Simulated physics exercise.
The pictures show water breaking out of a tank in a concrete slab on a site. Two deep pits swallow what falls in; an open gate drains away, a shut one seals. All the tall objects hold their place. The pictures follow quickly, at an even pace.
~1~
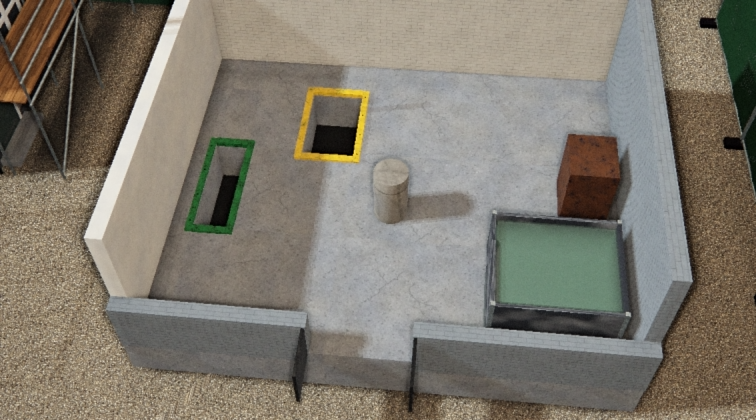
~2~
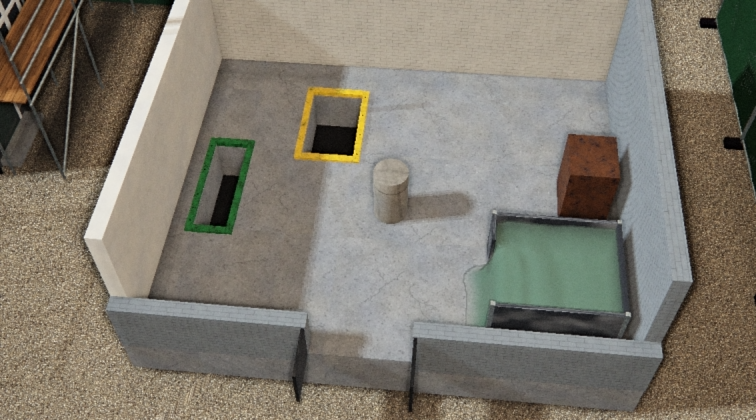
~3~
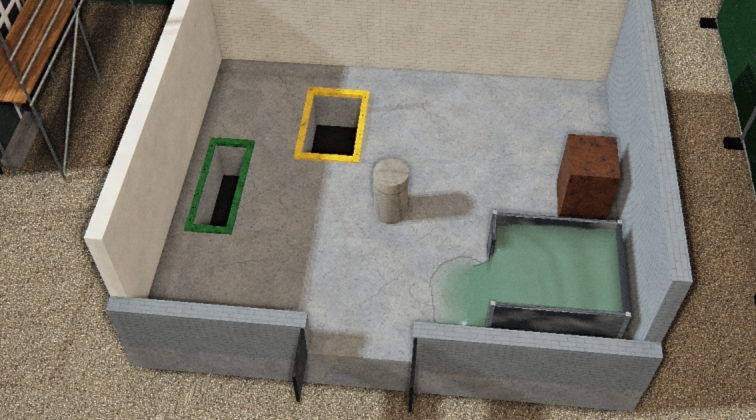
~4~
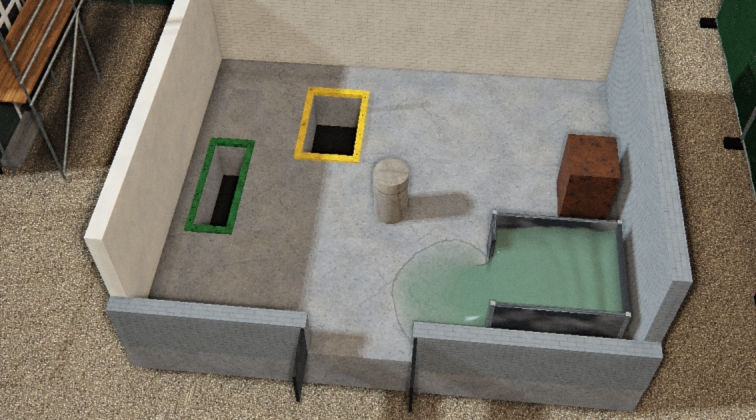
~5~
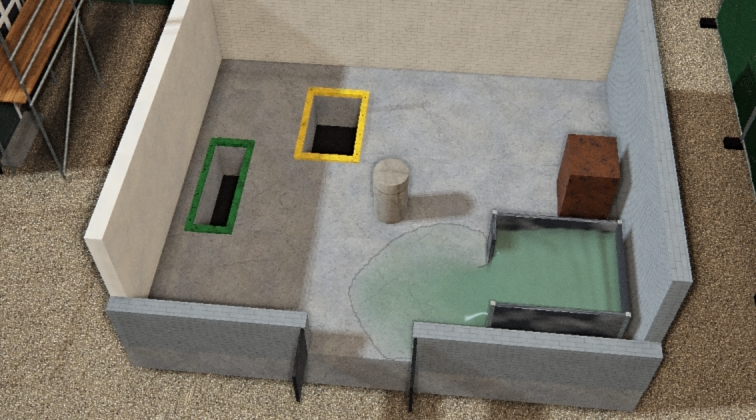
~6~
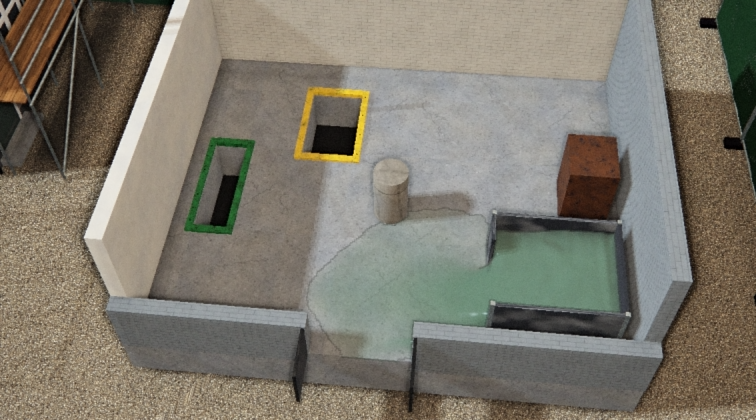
Pale green water pours from the left side of an open, dark-framed tank at the lower right of a walled concrete slab, seen from a fixed, high viewpoint. A rust-brown block stands behind the tank, a pale cylinder near the middle, and yellow- and green-rimmed pits to the left. The water spreads leftward in a widening, rounded sheet, reaching the gap in the front wall.
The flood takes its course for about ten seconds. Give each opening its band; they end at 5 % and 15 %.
In the end: The gate takes over 15 %; the yellow pit takes under 5 %; the green pit takes over 15 %.
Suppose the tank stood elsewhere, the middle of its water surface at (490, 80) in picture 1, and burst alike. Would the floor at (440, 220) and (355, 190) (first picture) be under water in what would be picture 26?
In turn: Dry, wet.
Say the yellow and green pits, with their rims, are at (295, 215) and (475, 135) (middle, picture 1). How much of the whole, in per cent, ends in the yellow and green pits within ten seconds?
In per cent: Yellow 15, green 0.
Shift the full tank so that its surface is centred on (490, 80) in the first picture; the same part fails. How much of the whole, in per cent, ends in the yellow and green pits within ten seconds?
In per cent: Yellow 60, green 4.
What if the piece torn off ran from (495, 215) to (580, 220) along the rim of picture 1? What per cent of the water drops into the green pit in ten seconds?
Per cent: Green 8.
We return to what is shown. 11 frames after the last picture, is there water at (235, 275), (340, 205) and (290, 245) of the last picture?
In that order: Wet, under water, under water.
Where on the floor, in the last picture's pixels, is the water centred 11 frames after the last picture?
I would point to (405, 286).
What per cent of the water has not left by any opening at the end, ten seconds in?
Near 56 in a hundred.
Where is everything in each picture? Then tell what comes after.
In the first frame, the open tank at (557, 265) is whole and still.
In the second frame, water pours out at (491, 294) and has run to (477, 270).
In the third frame, the front is at (442, 271), out from the gap at (491, 294).
In the fourth frame, water pours out at (491, 295) and has run to (398, 283).
In the fifth frame, the front is at (360, 280), out from the gap at (491, 295).
In the sixth frame, the front is at (313, 300), out from the gap at (491, 295).
A moment on, water covers 35 % of the floor; the gate 3 %, the yellow pit 0 %, the green pit 0 %.
Next, water covers 40 % of the floor; the gate 7 %, the yellow pit 0 %, the green pit 3 %.
Then, water covers 45 % of the floor; the gate 11 %, the yellow pit 0 %, the green pit 13 %.
Later, water covers 55 % of the floor; the gate 14 %, the yellow pit 0 %, the green pit 23 %.
In the end, water covers 70 % of the floor; the gate 17 %, the yellow pit 0 %, the green pit 27 %.
